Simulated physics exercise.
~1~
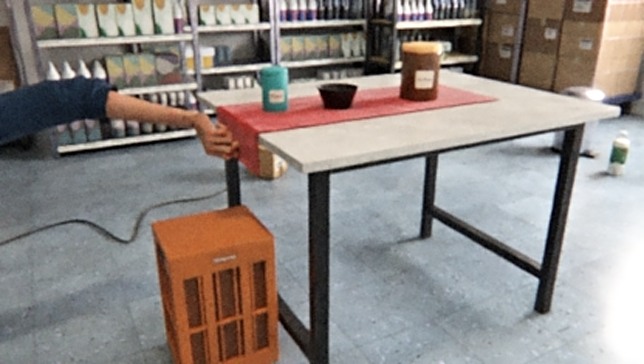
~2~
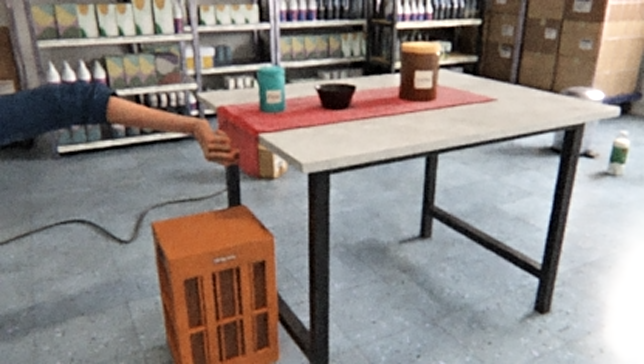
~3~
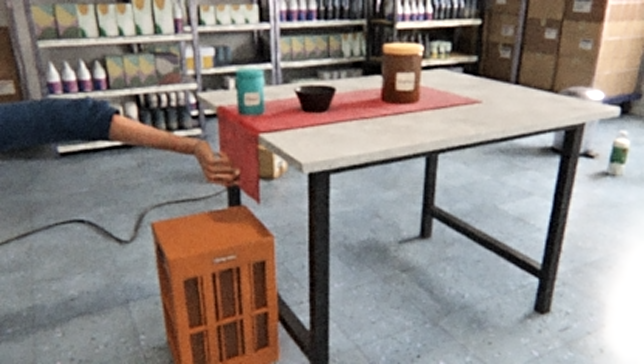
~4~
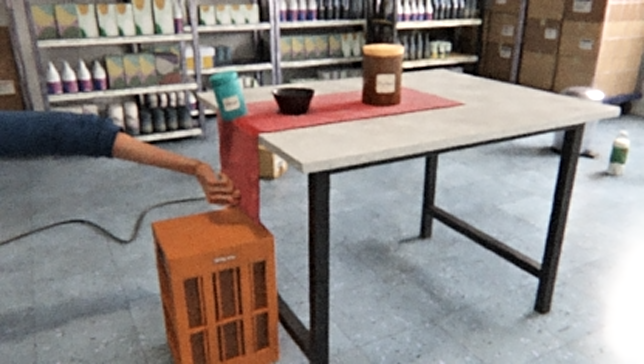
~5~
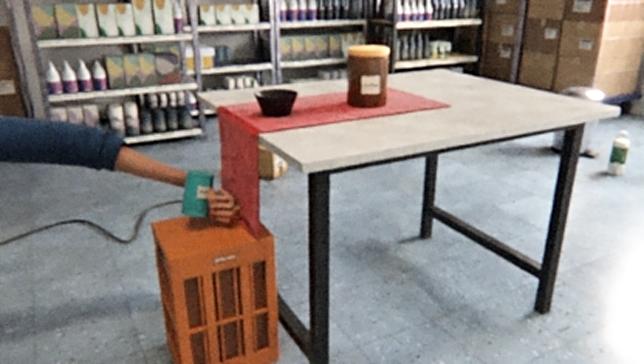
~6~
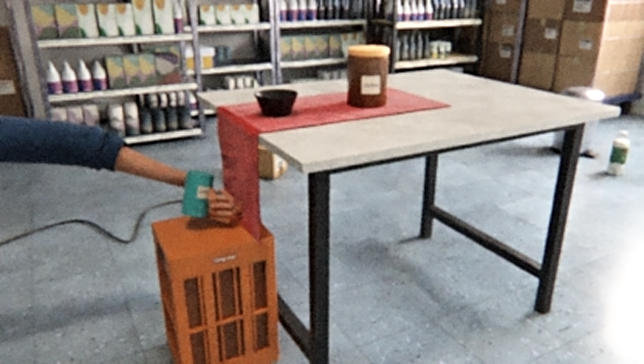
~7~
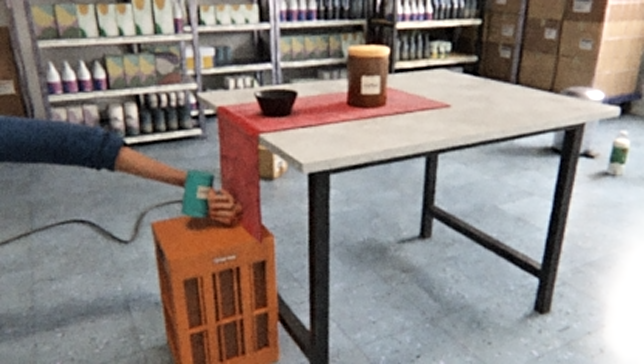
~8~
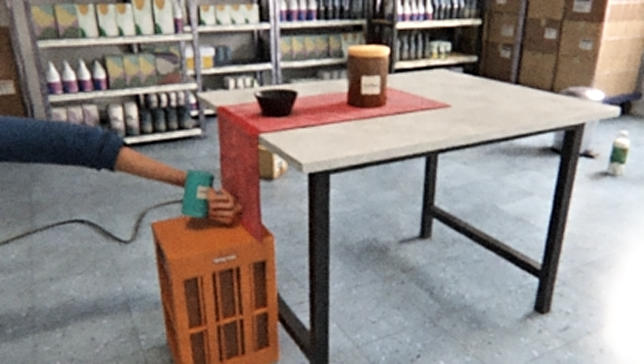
The clip shows a hand slowly pulling a red cloth down off a table toward an orange crate, carrying a turquoise jar, black bowl and brown canister left. The jar tips over the edge and ends upside down by the hand, while the bowl and canister remain on the table.
